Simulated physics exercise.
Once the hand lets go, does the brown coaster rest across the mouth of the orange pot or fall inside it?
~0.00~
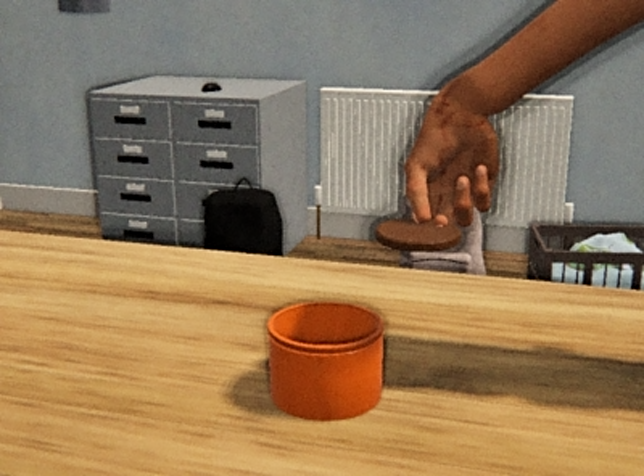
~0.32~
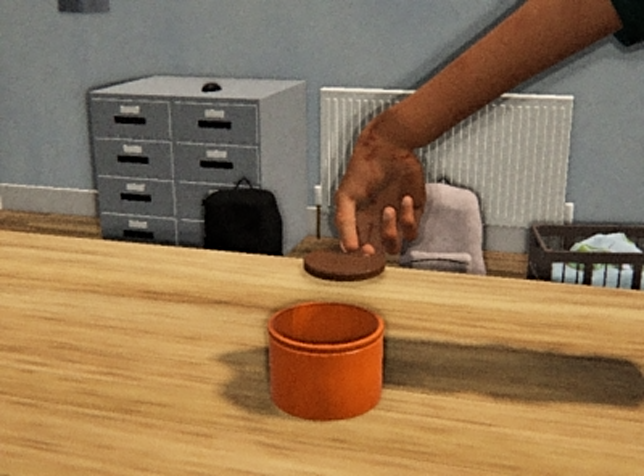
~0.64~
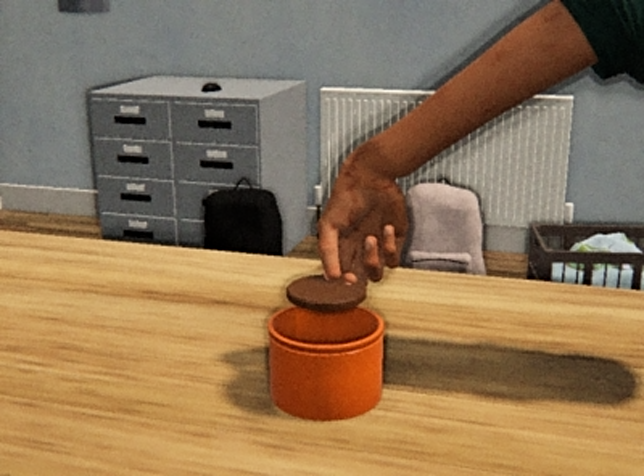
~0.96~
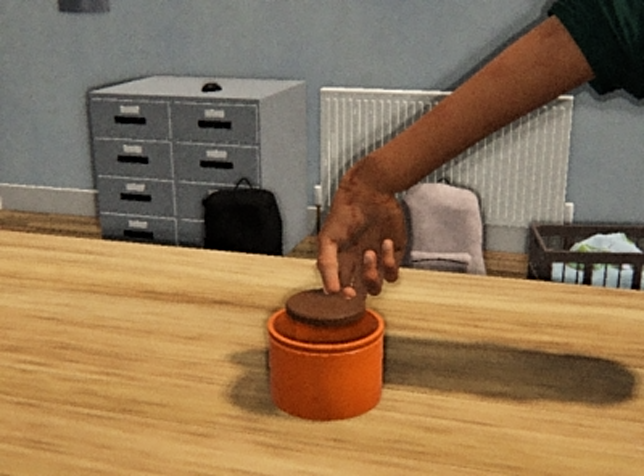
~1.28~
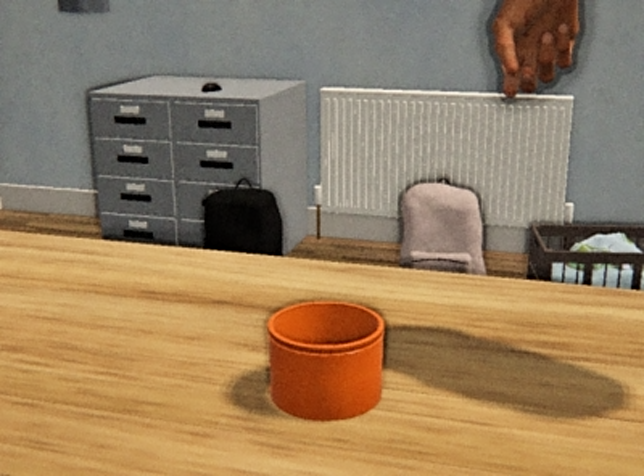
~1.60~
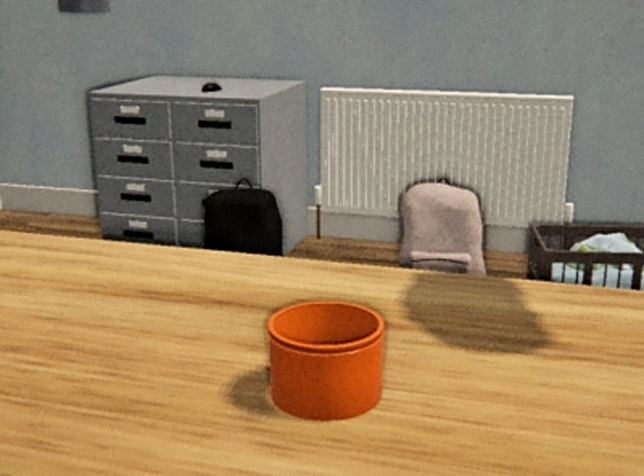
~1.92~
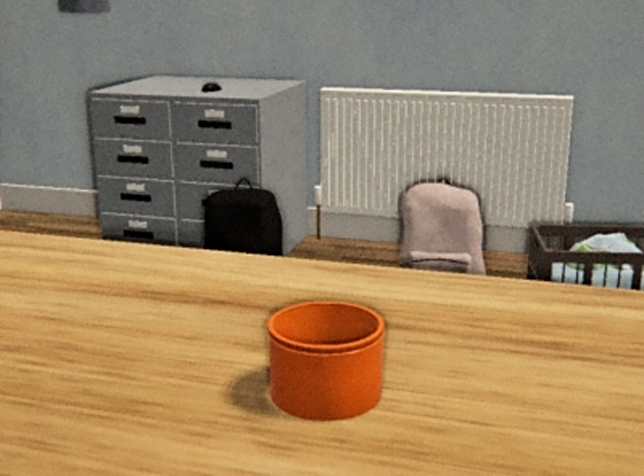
The brown coaster falls inside the pot, leaving the mouth open.
